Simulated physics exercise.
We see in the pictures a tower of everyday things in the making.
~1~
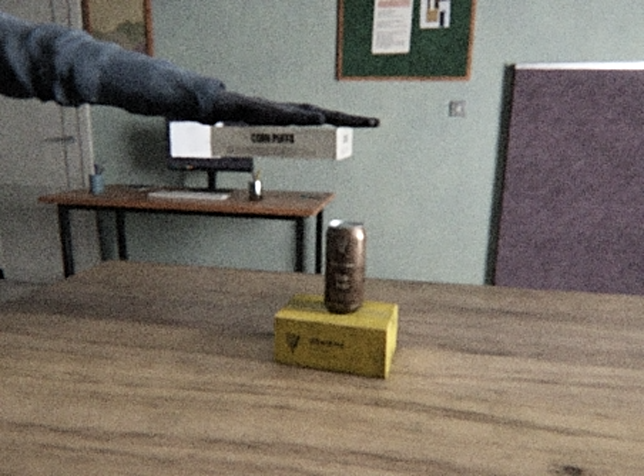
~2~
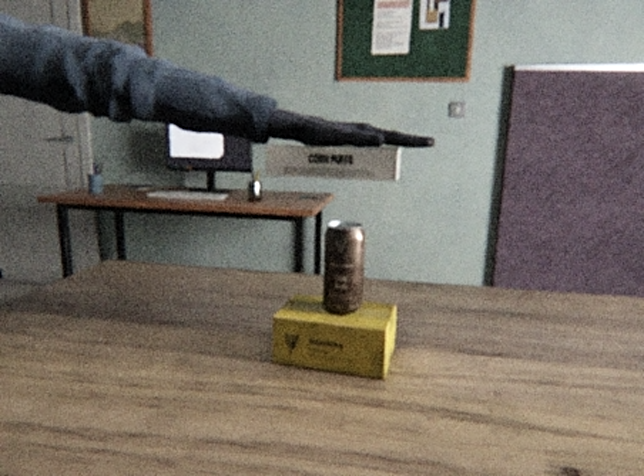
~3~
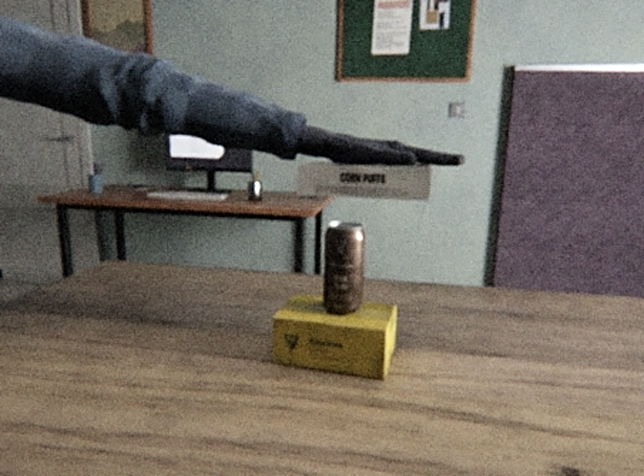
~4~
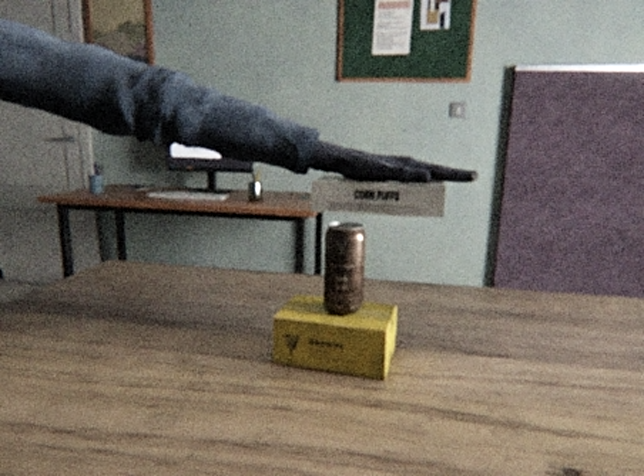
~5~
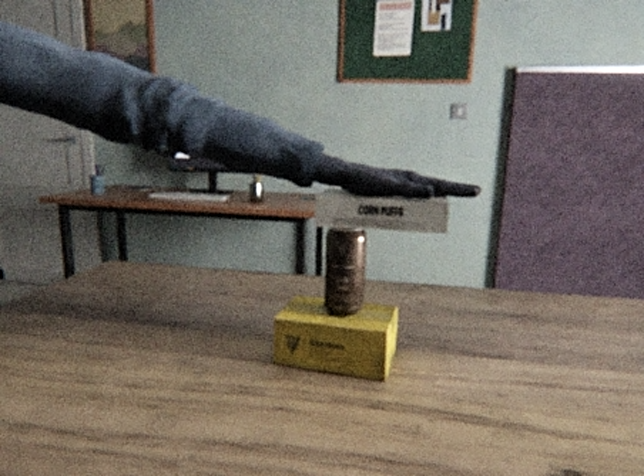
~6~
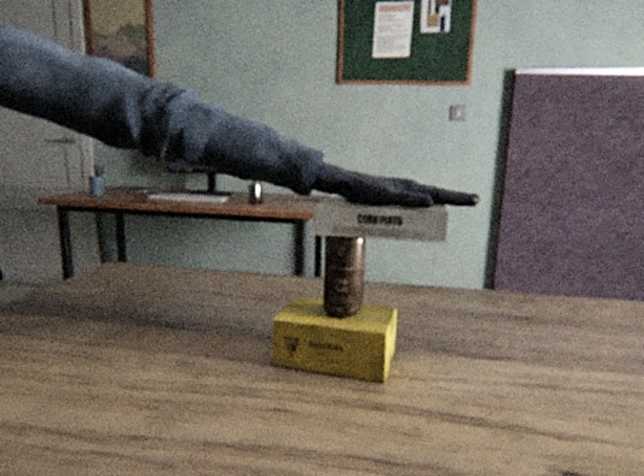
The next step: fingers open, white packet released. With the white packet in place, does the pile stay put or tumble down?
Seems the tower doesn't stand.
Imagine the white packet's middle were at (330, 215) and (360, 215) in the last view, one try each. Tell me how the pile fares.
Well, the first time it stays steady, and the second time it stays steady.
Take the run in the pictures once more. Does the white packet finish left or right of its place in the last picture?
Off rightwards in the picture.
Then, 0.30 s past the last view, white packet now fallen.
Then, 0.50 s past the last view, things are still on the move.
Then, 0.60 s past the last view, as before.
Then, 1.00 s past the last view, nothing new.
Finally, fallen, white packet; the other 2 still in place. Final places as the last picture's camera would see them, white packet near (481, 363). The pile comes apart.
